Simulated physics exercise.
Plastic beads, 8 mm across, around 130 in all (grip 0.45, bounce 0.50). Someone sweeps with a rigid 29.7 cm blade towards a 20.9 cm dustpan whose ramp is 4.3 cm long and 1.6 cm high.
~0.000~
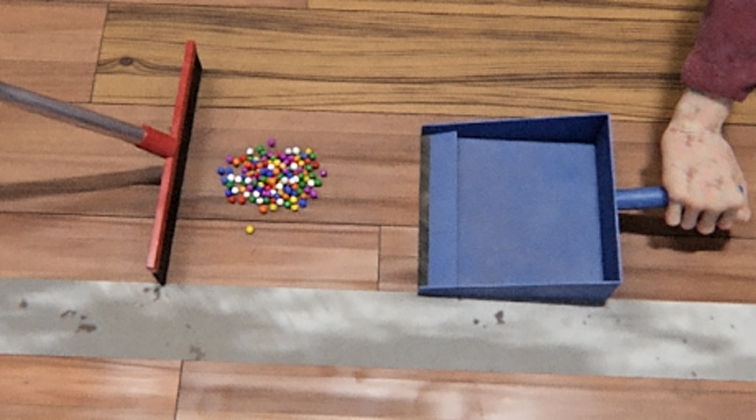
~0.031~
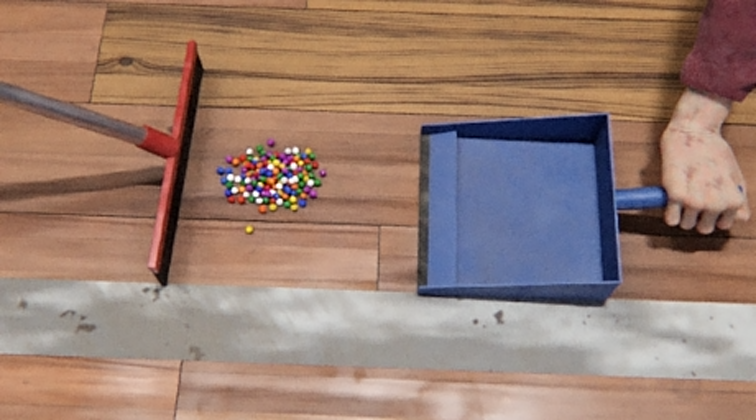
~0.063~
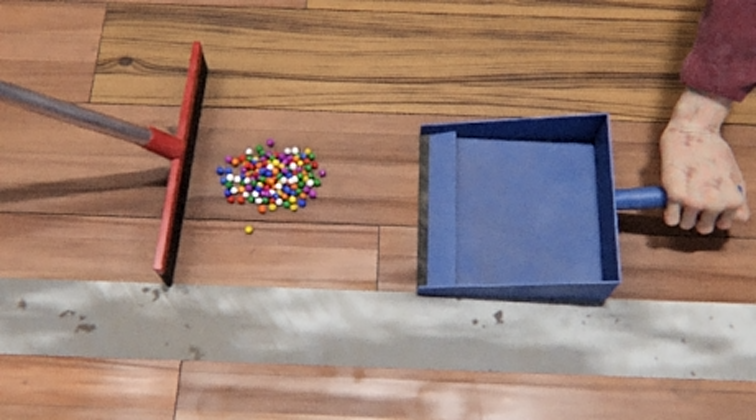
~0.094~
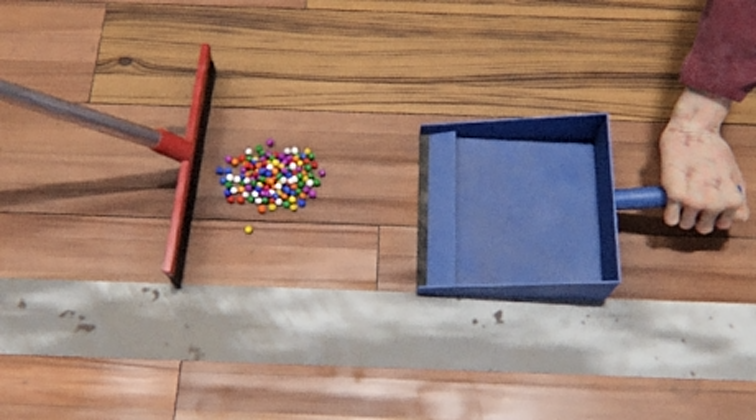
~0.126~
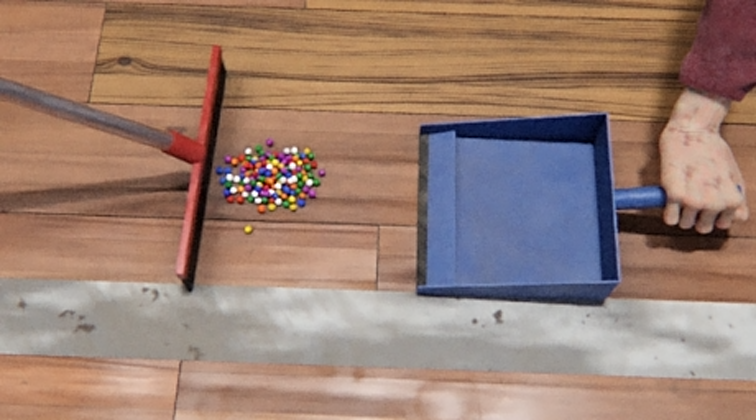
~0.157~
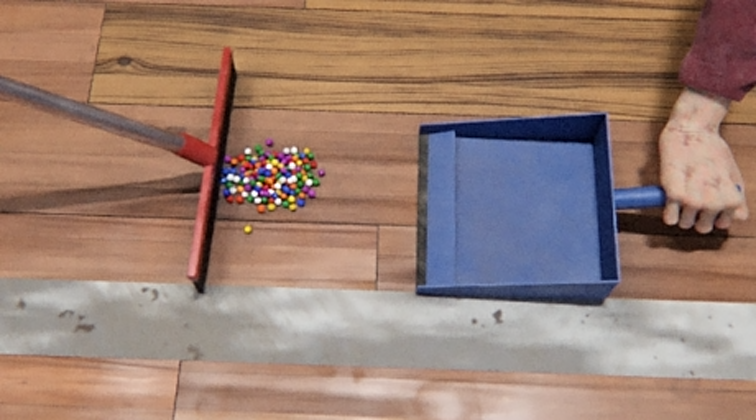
A red squeegee-like sweeper with a dark edge slides slowly rightward across a wooden plank floor crossed by a pale grey strip, seen from above. Small multicoloured beads lie in a loose cluster right of the blade, with a blue dustpan farther right, its handle held by a hand in a maroon sleeve. The blade reaches the cluster's left edge, barely shifting any beads, while hand, pan and camera stay still.
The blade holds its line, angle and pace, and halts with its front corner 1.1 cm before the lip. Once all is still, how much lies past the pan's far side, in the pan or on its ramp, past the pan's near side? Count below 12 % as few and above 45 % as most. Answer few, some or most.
Far side: Few, pan: Some, near side: Few.
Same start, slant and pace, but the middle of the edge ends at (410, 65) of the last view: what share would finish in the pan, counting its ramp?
Some 5 per cent.
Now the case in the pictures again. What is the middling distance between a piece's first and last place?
Some 20 cm.
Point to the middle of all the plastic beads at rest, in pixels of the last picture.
Near (421, 199).
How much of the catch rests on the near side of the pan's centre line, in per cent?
Some 40 per cent.
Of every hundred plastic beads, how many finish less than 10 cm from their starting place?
Roughly 0 per cent.
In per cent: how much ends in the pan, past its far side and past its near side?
Far side 10, pan 40, near side 0.
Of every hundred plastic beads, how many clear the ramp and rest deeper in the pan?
Roughly 0 per cent.
After 0.40 s, middle of the blade 13 cm from the lip; 0 % over the lip, far side 5 %, near side 0 %.
After 0.57 s, middle of the blade 6 cm from the lip; 0 % over the lip, far side 5 %, near side 0 %.
After 0.86 s, middle of the blade 2 cm from the lip; 40 % over the lip, far side 10 %, near side 0 %.
By 1.4 s all is still; far side 10 %, pan 40 %, near side 0 %, in front of the lip or behind the blade 50 %.
